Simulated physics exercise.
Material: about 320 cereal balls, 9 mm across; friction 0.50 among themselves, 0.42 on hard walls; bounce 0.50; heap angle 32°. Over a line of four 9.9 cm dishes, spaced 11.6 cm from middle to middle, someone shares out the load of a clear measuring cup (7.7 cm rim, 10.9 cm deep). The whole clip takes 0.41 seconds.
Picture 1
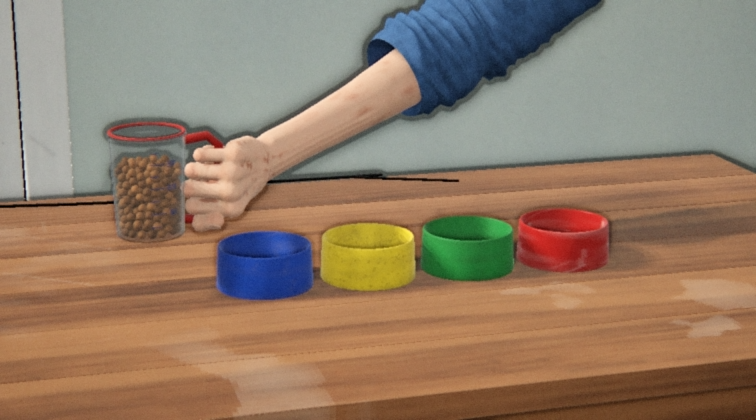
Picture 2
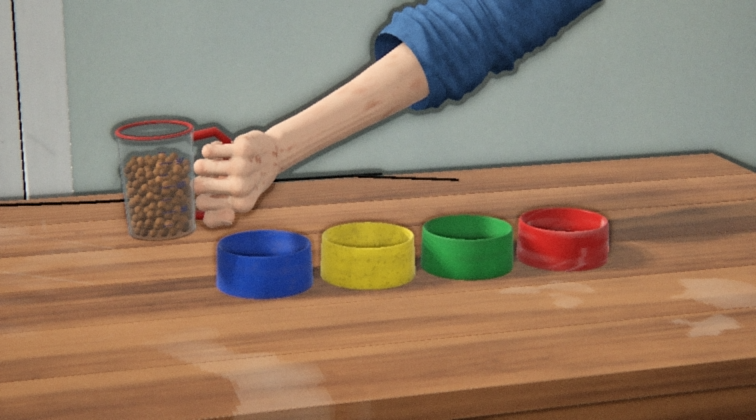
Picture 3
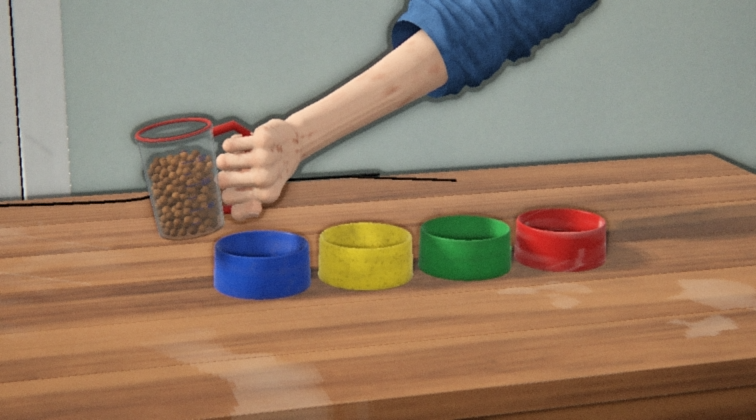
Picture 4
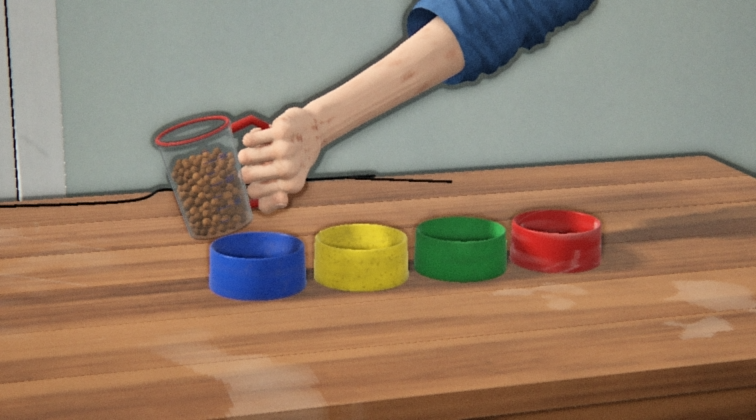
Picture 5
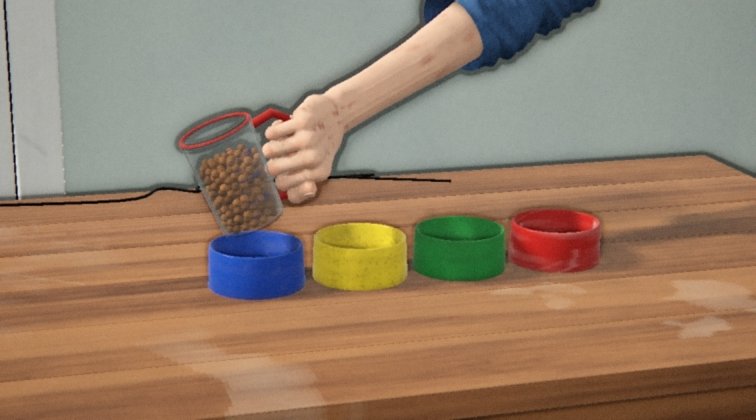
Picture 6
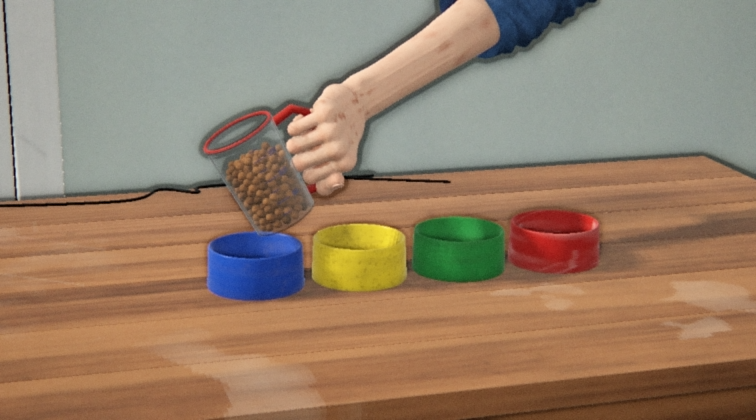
Hand lifting a clear cup of brown balls, moving it right and tilting it left above blue, yellow, green and red dishes.
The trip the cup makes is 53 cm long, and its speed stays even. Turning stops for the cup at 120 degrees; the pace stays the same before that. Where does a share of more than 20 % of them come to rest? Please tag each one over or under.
Red - over; blue - under; green - under; yellow - under; counter - under.
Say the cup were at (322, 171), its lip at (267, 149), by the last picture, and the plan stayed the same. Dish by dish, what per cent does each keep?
The red dish keeps 100, the blue dish 0, the green dish 0 and the yellow dish 0.
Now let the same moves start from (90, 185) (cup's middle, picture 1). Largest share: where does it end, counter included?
Counter.
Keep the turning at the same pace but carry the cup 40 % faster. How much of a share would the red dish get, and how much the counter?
Shares - red 100, counter 0.
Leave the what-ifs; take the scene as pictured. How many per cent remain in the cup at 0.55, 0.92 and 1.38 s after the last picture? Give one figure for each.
100, 95, 45.
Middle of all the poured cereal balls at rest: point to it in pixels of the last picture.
Approximately (551, 239) in the last picture.
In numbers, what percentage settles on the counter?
The answer is roughly 0 per cent.
Then, 0.55 s after the last picture, tilt 71 degrees; cup holds 100 %.
Then, 0.92 s after the last picture, tilt 100 degrees; cup holds 95 %.
Then, 1.38 s after the last picture, tilt 120 degrees; cup holds 45 %, red 55 %.
In the end, red 95 %, blue 0 %, green 0 %, yellow 0 %, counter 0 %.
